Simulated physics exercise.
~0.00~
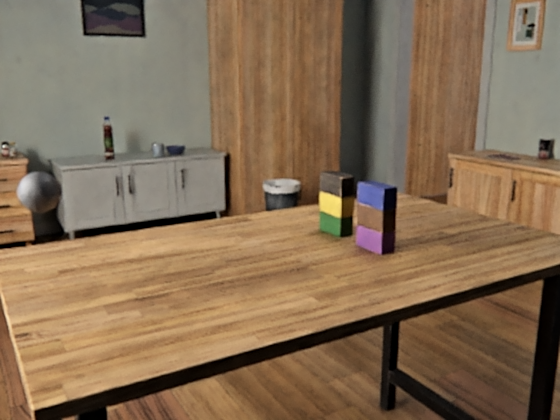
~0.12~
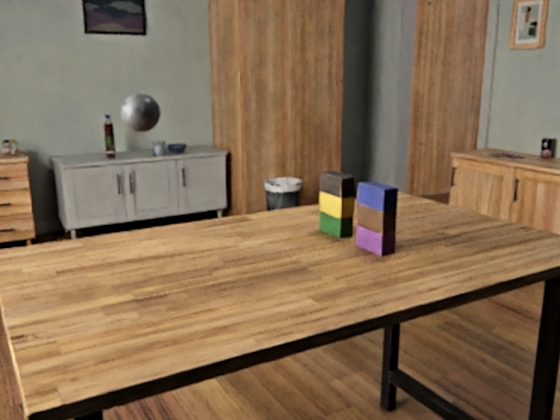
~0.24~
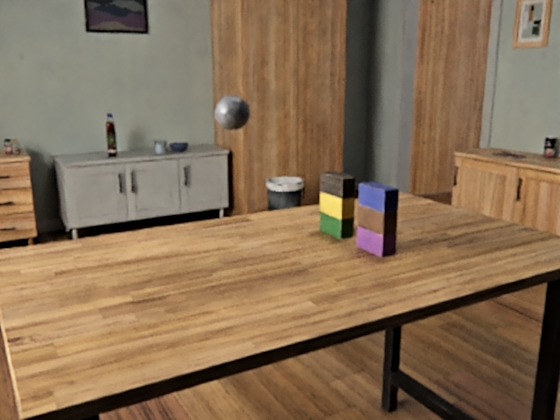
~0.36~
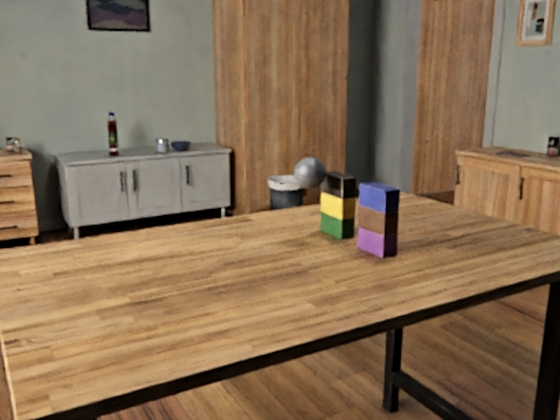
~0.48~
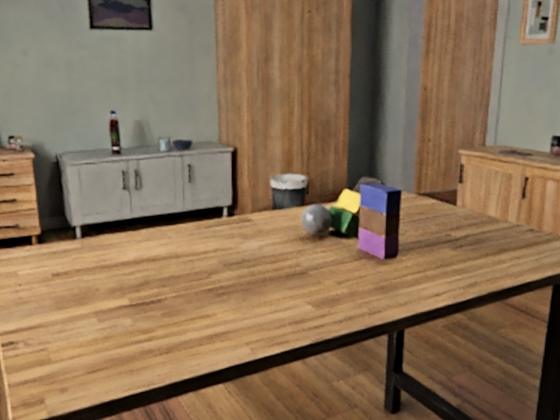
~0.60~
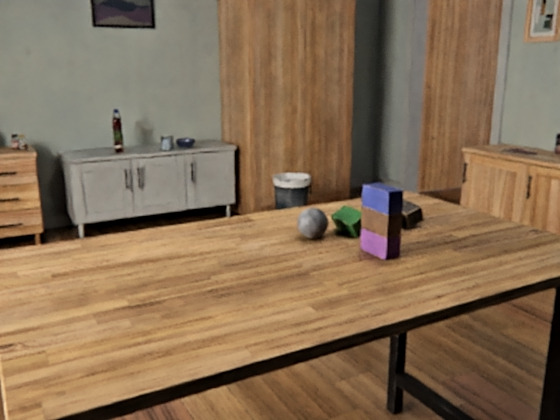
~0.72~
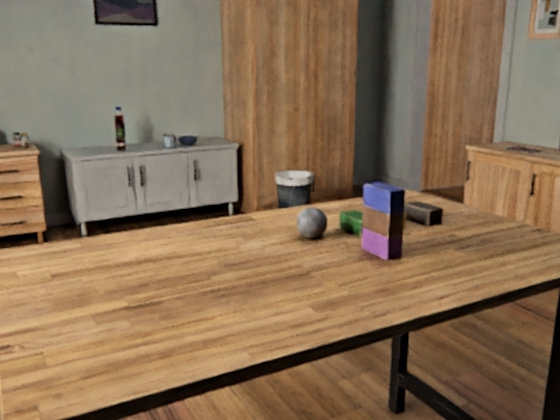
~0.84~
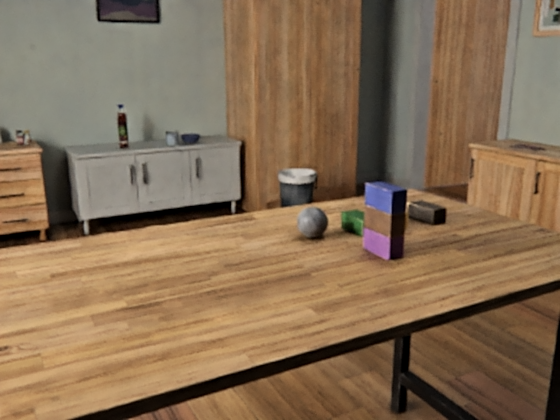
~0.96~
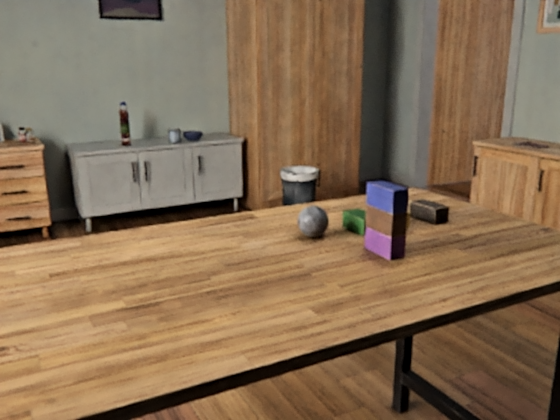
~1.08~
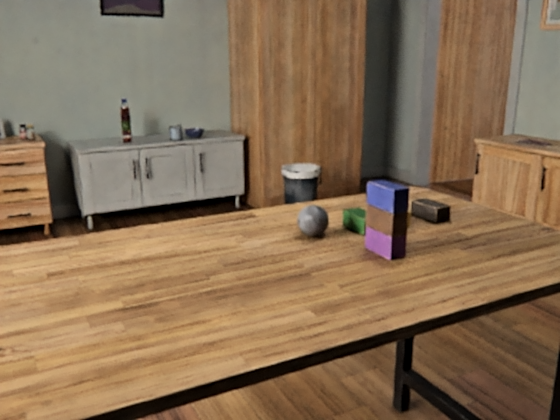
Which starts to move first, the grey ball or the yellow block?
The grey ball moves first, flying in from the left while the yellow block is still upright in its stack. The yellow block only starts to move once the ball reaches the stack.
The video shows a grey ball flying in from the left towards two small stacks of coloured blocks on a wooden table. It knocks over the black, yellow and green stack, then rests beside the fallen blocks while the blue, brown and purple stack stays standing.
